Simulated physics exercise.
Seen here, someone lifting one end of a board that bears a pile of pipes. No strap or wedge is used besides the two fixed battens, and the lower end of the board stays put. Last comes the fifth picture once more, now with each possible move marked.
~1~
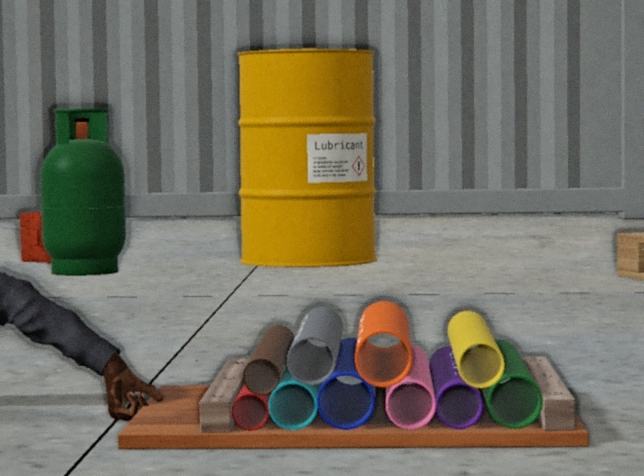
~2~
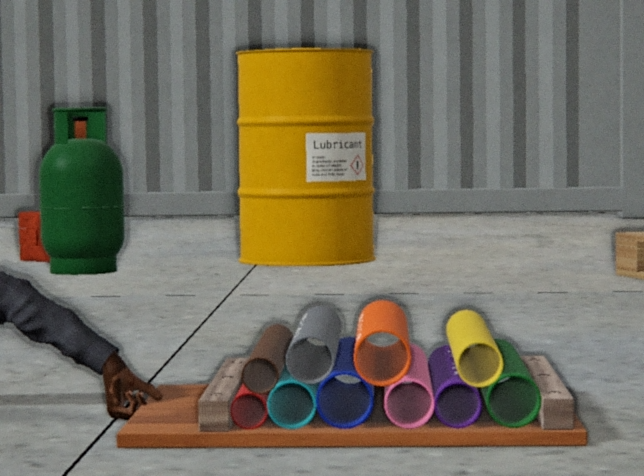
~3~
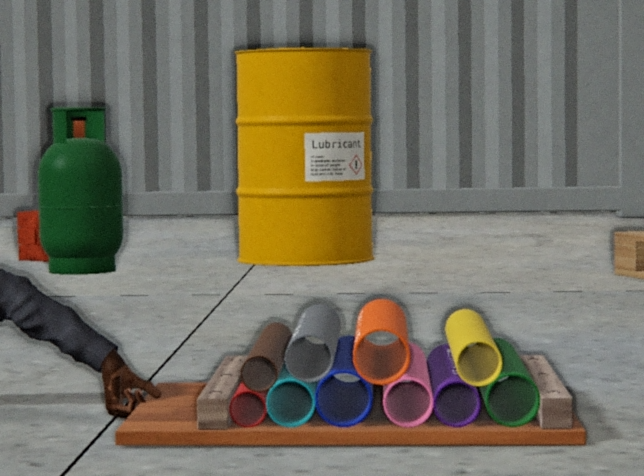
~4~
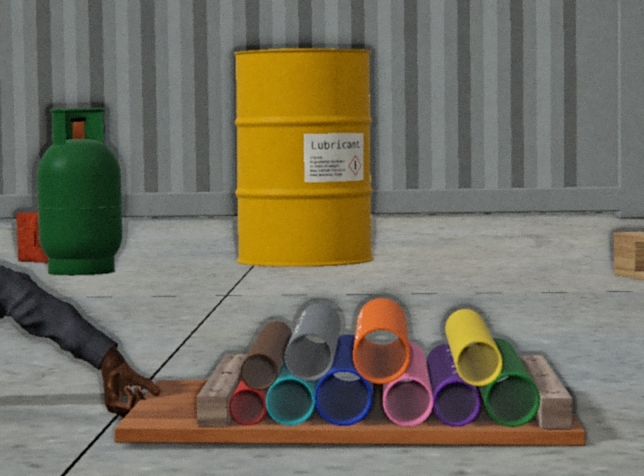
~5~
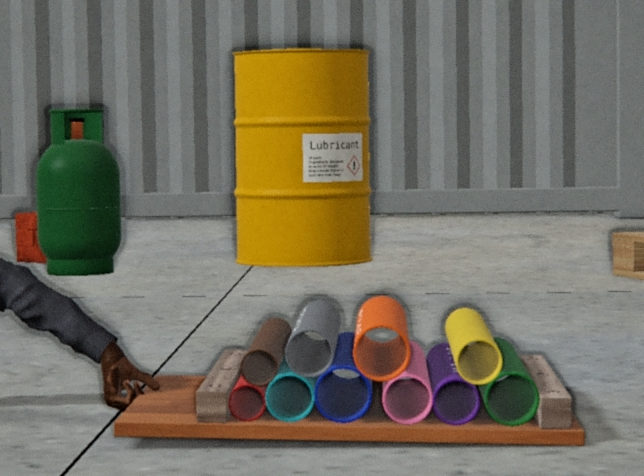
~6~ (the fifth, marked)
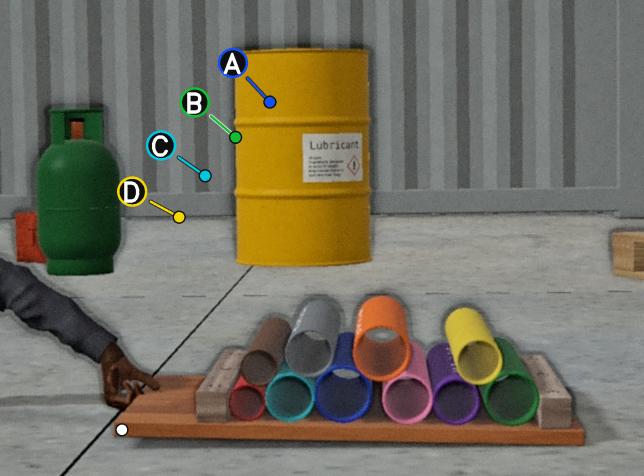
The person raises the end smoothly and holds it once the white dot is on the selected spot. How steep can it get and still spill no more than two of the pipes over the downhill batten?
Mark C is as high as it can go.
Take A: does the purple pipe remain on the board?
Yes, with A.
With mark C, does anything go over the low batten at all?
Yes.
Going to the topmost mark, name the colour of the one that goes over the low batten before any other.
The yellow one.
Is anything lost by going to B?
At B: Yes.
On the copy, A at (270, 102); B at (235, 137); C at (205, 176); D at (179, 217); the white dot at (122, 430).
On C. First, board at 20°.
Then, board at 35°.
Finally, board at 35°, two over the low batten (yellow, orange).
By contrast, A four over the low batten (yellow, grey, orange, brown); B three over the low batten (yellow, grey, orange); D none over the low batten.
